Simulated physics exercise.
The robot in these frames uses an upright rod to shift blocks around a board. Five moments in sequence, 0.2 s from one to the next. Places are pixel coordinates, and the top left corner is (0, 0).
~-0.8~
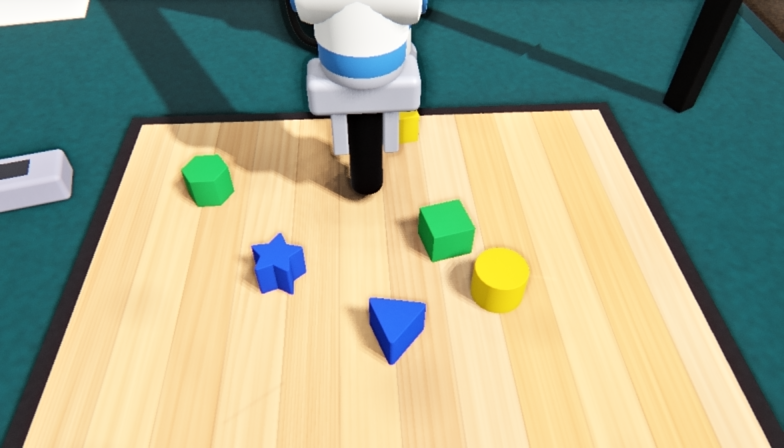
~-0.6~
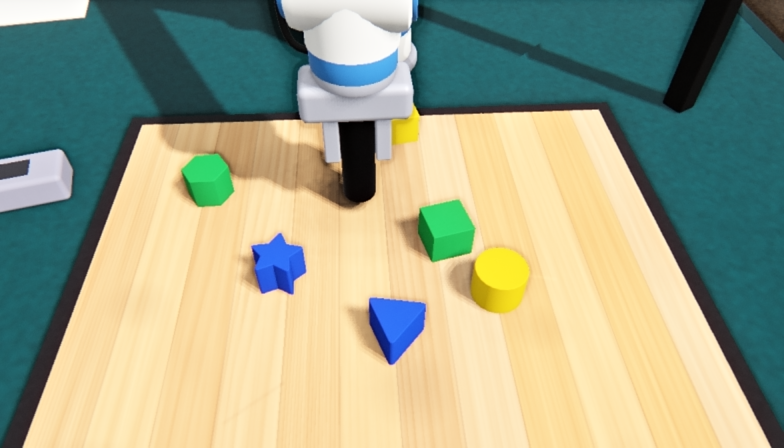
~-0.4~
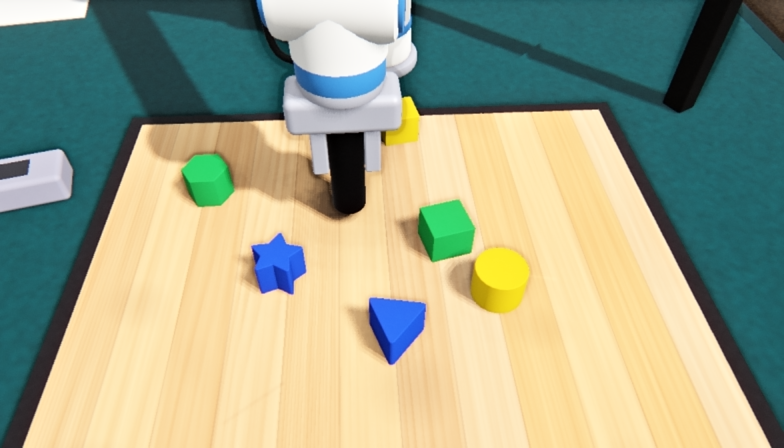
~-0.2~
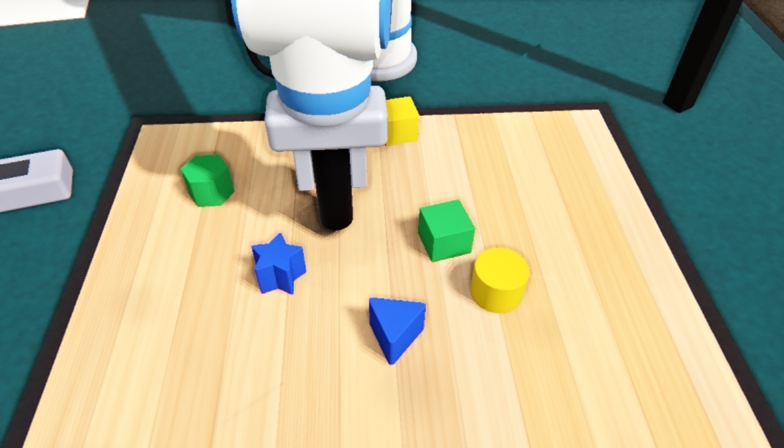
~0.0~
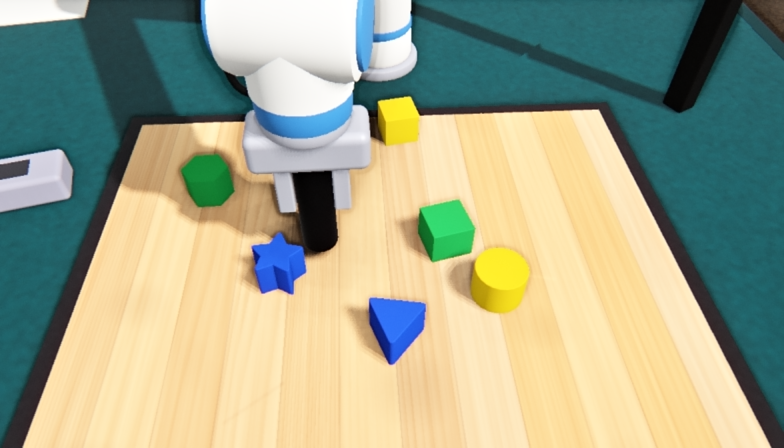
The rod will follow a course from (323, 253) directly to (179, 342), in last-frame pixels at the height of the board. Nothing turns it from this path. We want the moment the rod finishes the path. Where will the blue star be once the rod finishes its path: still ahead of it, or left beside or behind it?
The block sits ahead of the rod.
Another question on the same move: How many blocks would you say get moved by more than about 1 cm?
This push will displace one block.
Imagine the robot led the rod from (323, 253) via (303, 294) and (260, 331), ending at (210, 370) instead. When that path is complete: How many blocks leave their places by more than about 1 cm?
The count is one.
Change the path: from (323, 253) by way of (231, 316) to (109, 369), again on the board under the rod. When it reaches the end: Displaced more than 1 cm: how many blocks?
That push would leave one block displaced by more than about 1 cm.
On the path given first. One third of the way, rod at (276, 268); blue star at (240, 274), turned 15° clockwise.
Two thirds of the way, rod at (227, 298); blue star at (187, 305), turned 15° clockwise.
At the end, rod at (173, 331); blue star at (128, 340), turned 15° clockwise.
